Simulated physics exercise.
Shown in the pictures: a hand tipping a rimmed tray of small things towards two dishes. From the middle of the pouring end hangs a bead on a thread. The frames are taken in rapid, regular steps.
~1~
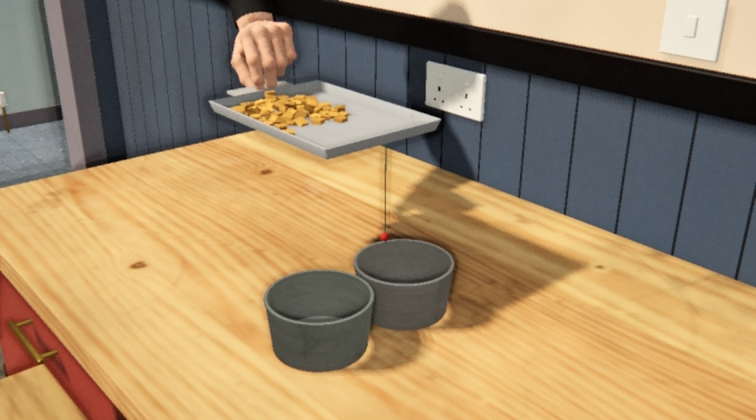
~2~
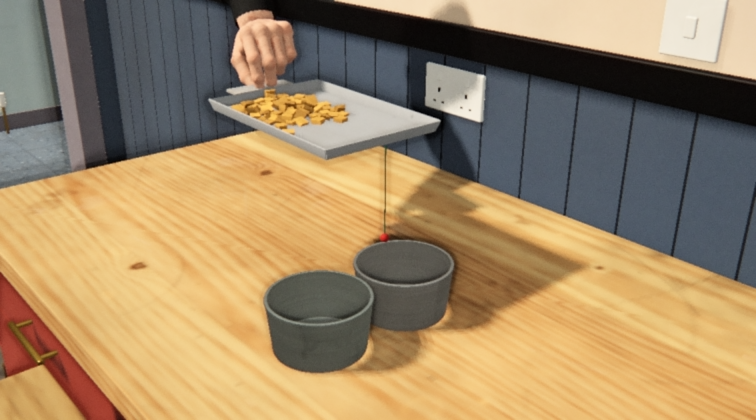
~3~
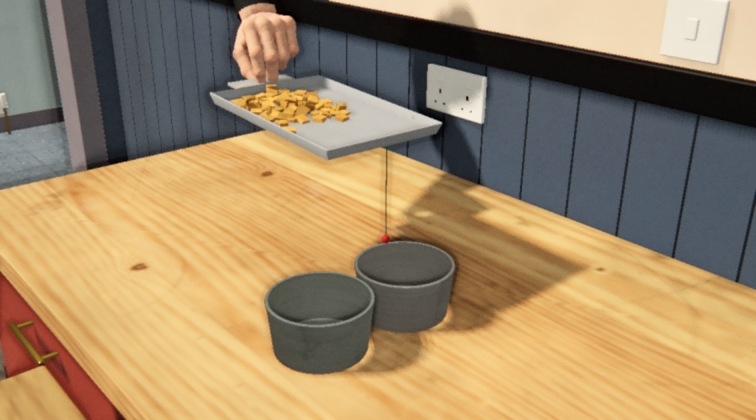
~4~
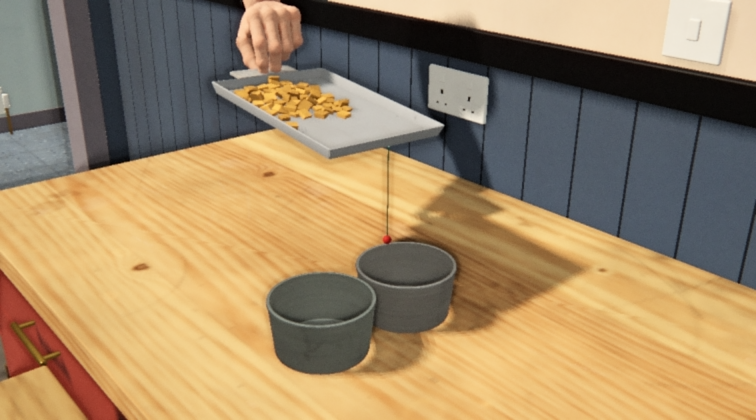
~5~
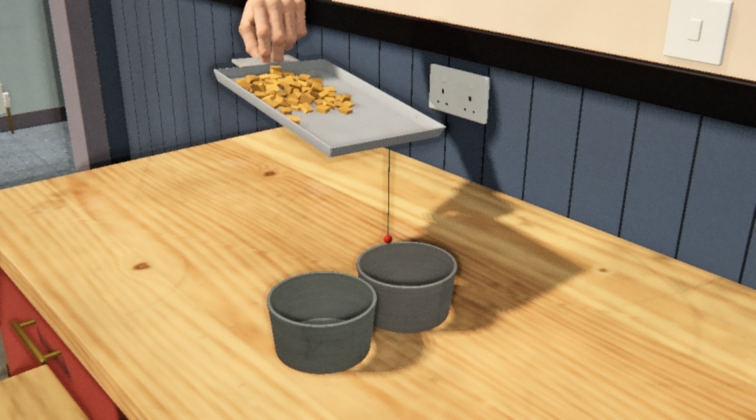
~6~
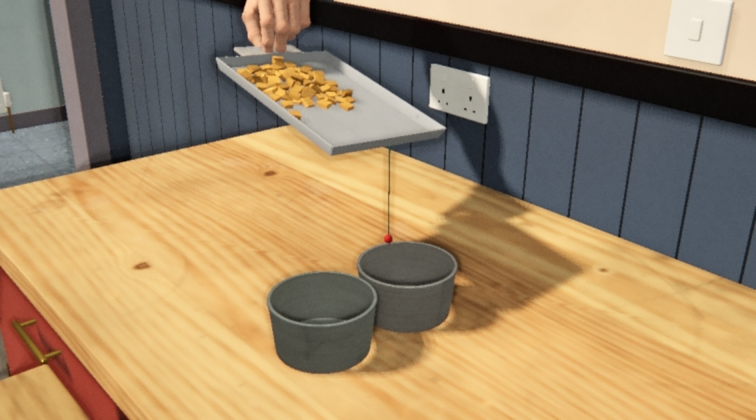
A hand slowly raised the back of a grey tray of small golden squares, tilting it slightly towards two dark dishes on a wooden counter, while the squares stayed bunched near the hand.
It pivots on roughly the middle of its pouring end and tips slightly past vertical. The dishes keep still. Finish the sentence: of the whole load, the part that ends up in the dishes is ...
... less than half.
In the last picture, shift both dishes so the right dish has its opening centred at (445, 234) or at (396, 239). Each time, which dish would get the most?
For the first placement, the right-side one; for the second placement, the right-side one.
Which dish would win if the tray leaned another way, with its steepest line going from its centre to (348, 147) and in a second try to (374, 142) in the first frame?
Outcome by order - one: Left side; two: Right side.
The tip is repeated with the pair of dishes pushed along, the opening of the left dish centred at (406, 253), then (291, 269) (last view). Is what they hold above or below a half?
First try: Higher than half; second try: Lower than half.
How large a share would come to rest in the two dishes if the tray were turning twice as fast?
Estimate: Some 10%.
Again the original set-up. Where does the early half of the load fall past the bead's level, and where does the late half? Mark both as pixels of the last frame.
I'd put it at roughly (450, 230), and after that at roughly (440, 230).
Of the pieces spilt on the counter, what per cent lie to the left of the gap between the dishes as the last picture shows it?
0 %, roughly.
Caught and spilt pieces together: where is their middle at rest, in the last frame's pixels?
I'd say the middle ends up at about (454, 289).
Shortly afterwards, tray tipped steeply; the bulk on the tray; a little in the air.
Next, tray tipped right over; near half on the tray; a little in the right dish; near a third outside both; only a few in the air.
Some moments later, tray tipped past a quarter turn; near a third in the right dish; near two thirds outside both.
In the end, tray tipped past a quarter turn; none at all in the left dish; near a third in the right dish; near two thirds outside both.
